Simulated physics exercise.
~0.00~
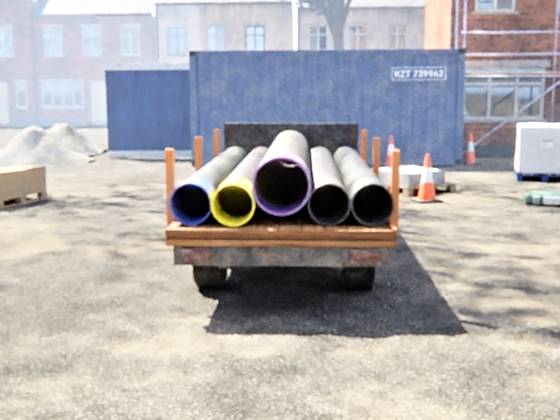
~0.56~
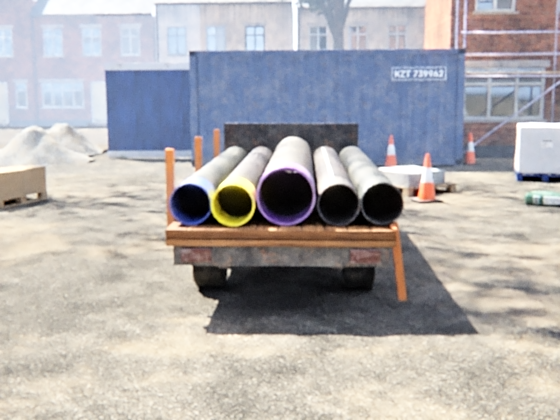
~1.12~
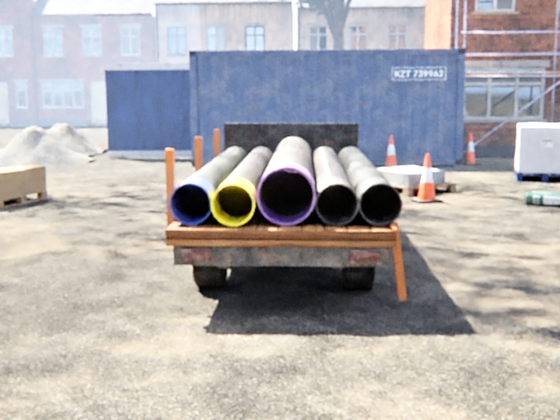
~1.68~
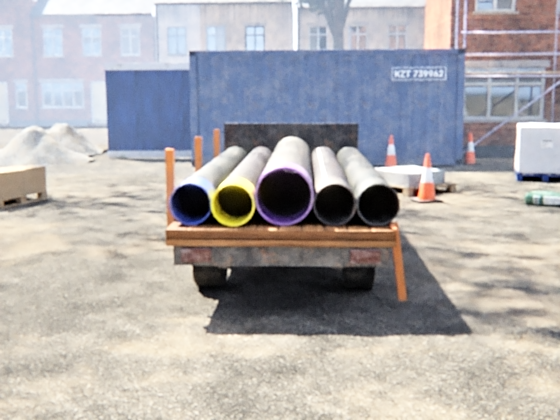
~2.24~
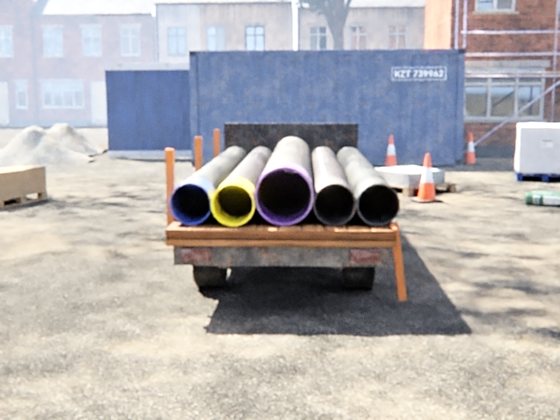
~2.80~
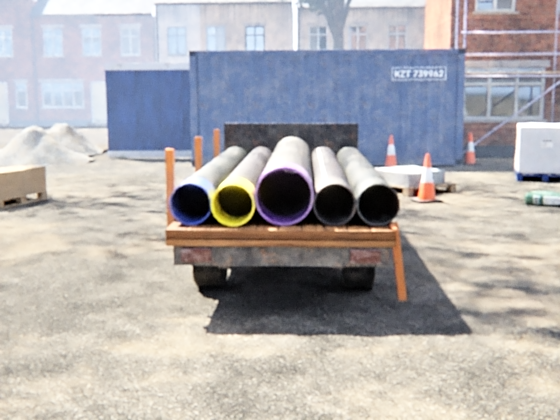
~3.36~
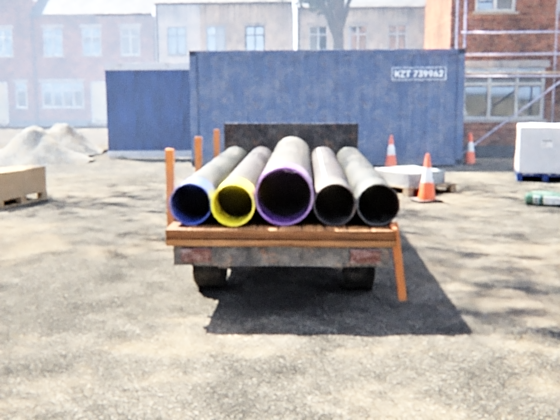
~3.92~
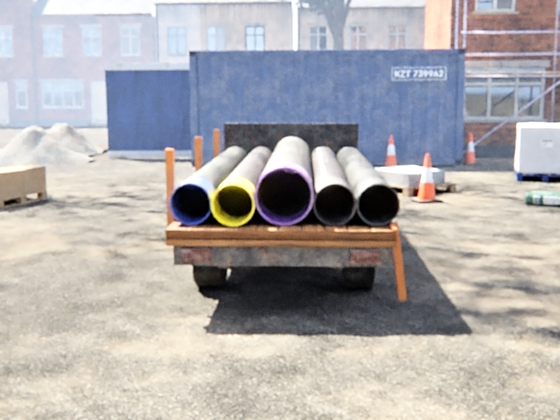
To begin with, five hollow pipes lie side by side on a low trailer in a yard, seen from behind, with upright orange posts along both edges. The ends toward the viewer show blue, yellow and purple rims on the left and middle, and two dark ones on the right. Then the posts on the right swing down and hang below the deck edge, while those on the left stay upright. The pipes hardly shift, and none rolls off. At the end, all five still rest on the deck, the large purple-rimmed one in the middle, beside the open right edge.
